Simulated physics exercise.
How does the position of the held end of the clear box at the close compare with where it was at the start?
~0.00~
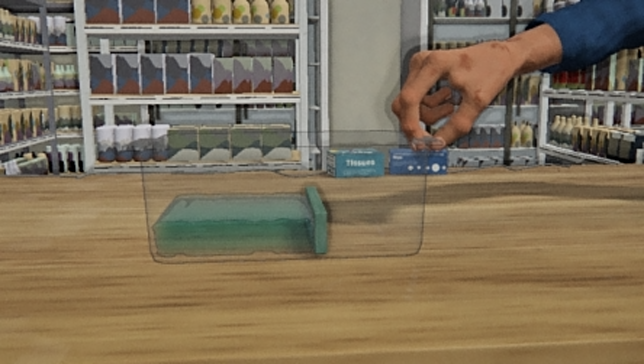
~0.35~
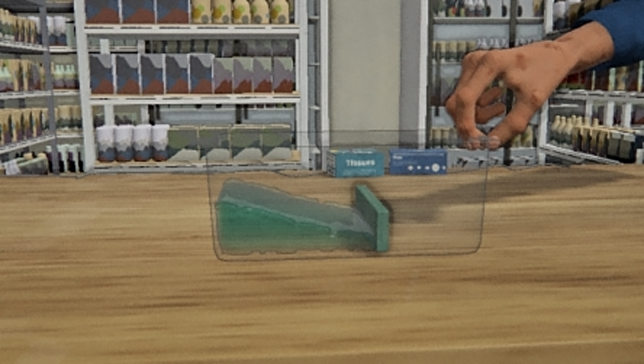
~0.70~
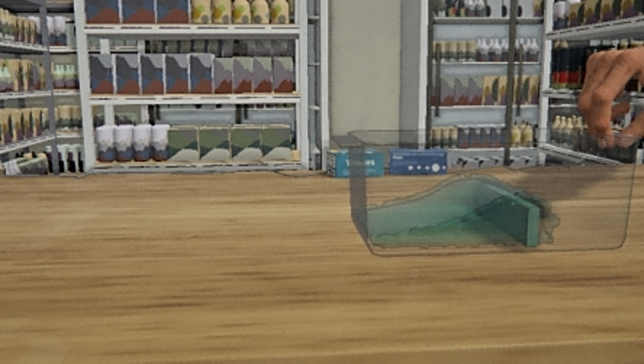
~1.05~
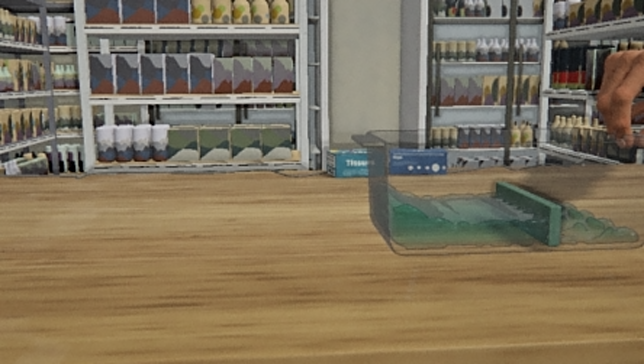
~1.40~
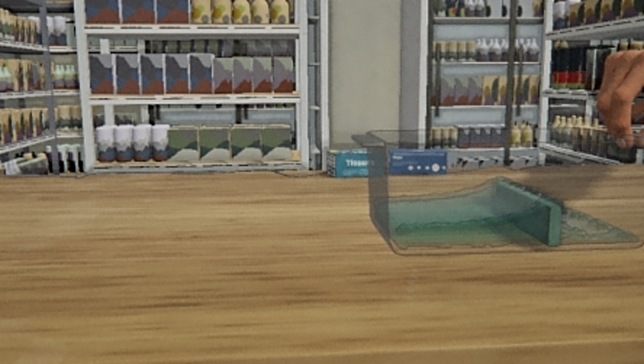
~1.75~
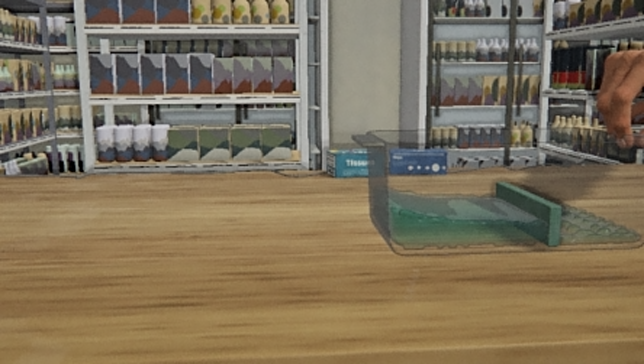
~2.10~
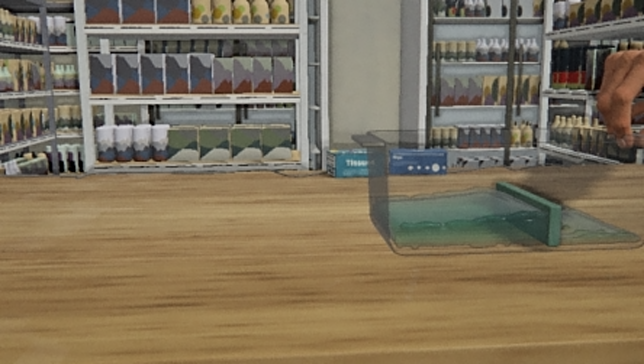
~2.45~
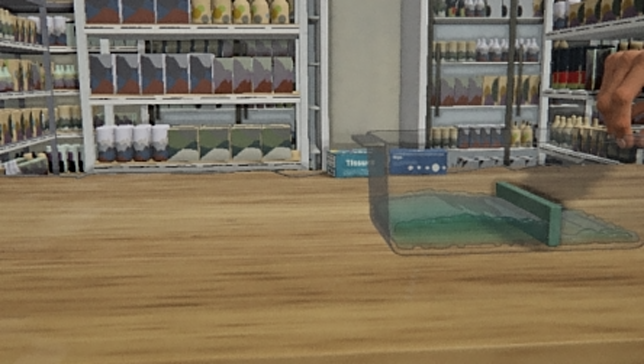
It ends up well to the right of where it started, near the right edge of the view, at about the same height.
